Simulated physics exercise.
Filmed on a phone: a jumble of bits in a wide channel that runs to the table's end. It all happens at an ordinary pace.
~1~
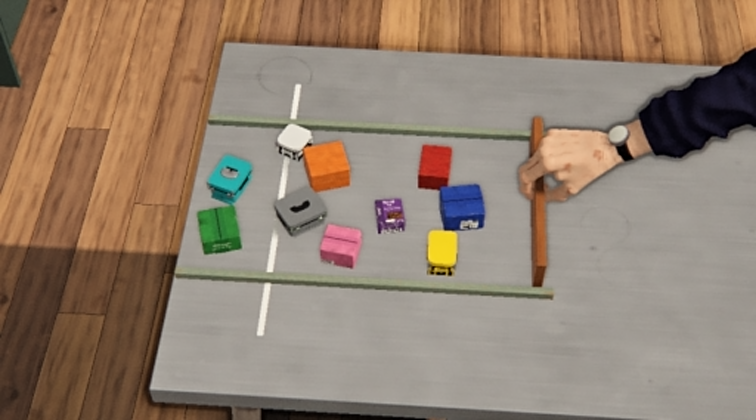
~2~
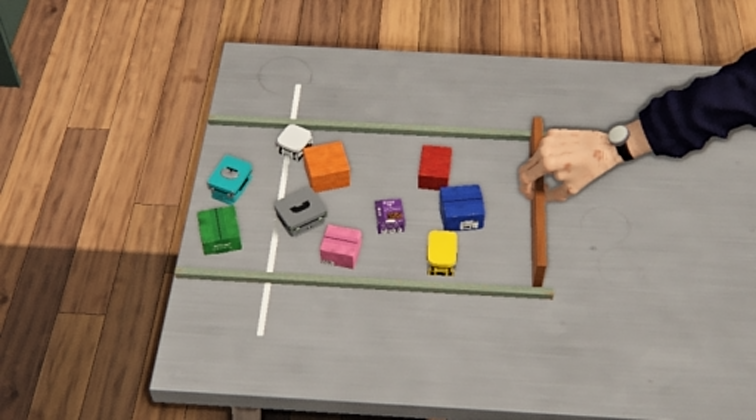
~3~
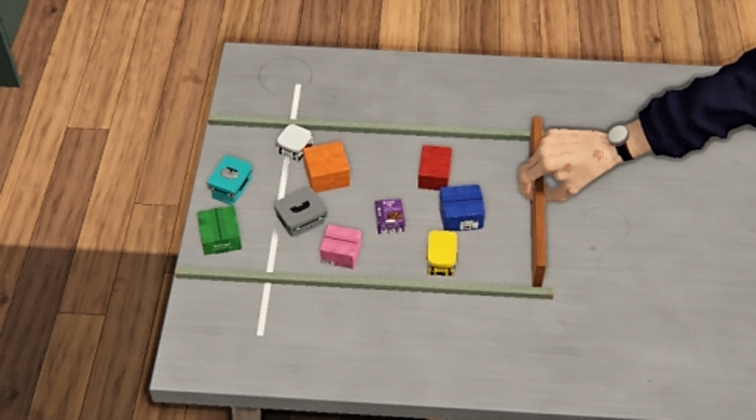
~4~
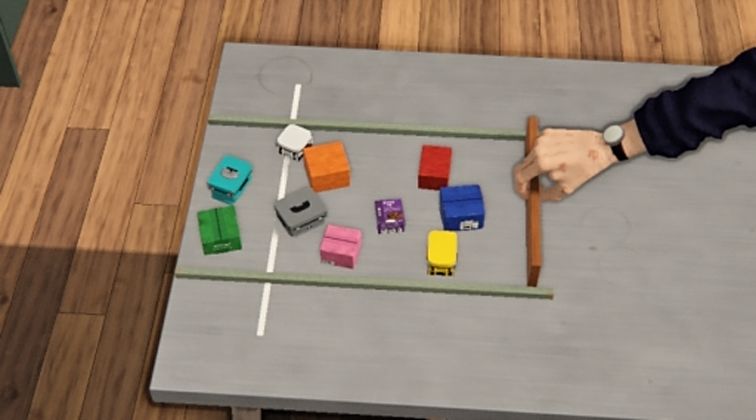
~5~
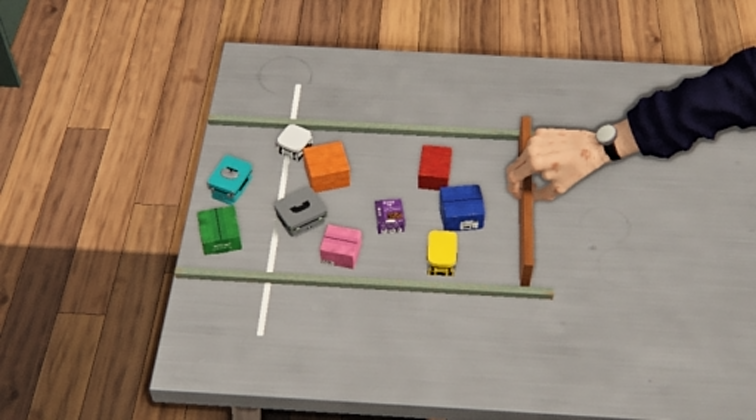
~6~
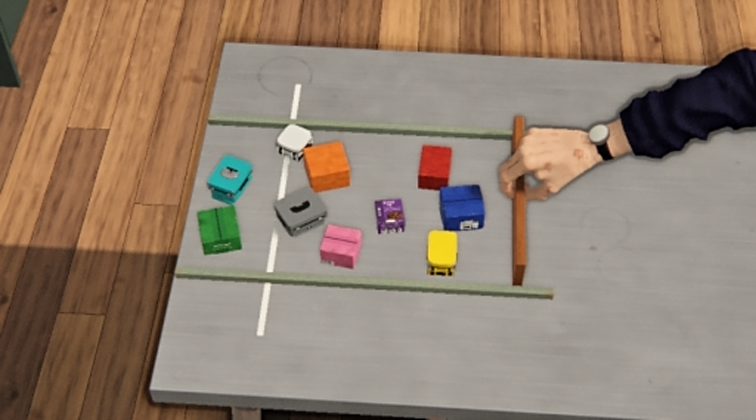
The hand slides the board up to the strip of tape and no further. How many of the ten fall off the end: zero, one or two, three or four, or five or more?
As it turns out, the number that fall off is one or two.
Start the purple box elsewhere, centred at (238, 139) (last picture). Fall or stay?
It holds on.
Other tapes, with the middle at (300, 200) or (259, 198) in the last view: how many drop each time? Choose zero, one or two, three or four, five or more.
The falls would be 1 or 2; three or four.
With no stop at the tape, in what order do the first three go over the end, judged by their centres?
They are the green box, then the grey case, then the turquoise case.
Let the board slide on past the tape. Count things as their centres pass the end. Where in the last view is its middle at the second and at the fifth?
First at (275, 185), next at (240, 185).
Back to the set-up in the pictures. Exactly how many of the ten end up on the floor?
Exactly 1.
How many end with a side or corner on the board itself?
4 of them.
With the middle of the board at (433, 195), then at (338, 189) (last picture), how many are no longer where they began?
First 4, then 9.
Early on, none off yet; green box at rest near (219, 230); turquoise case at rest near (231, 180); white case at rest near (295, 143).
Finally, the number that fall off is one or two; lost, green box.
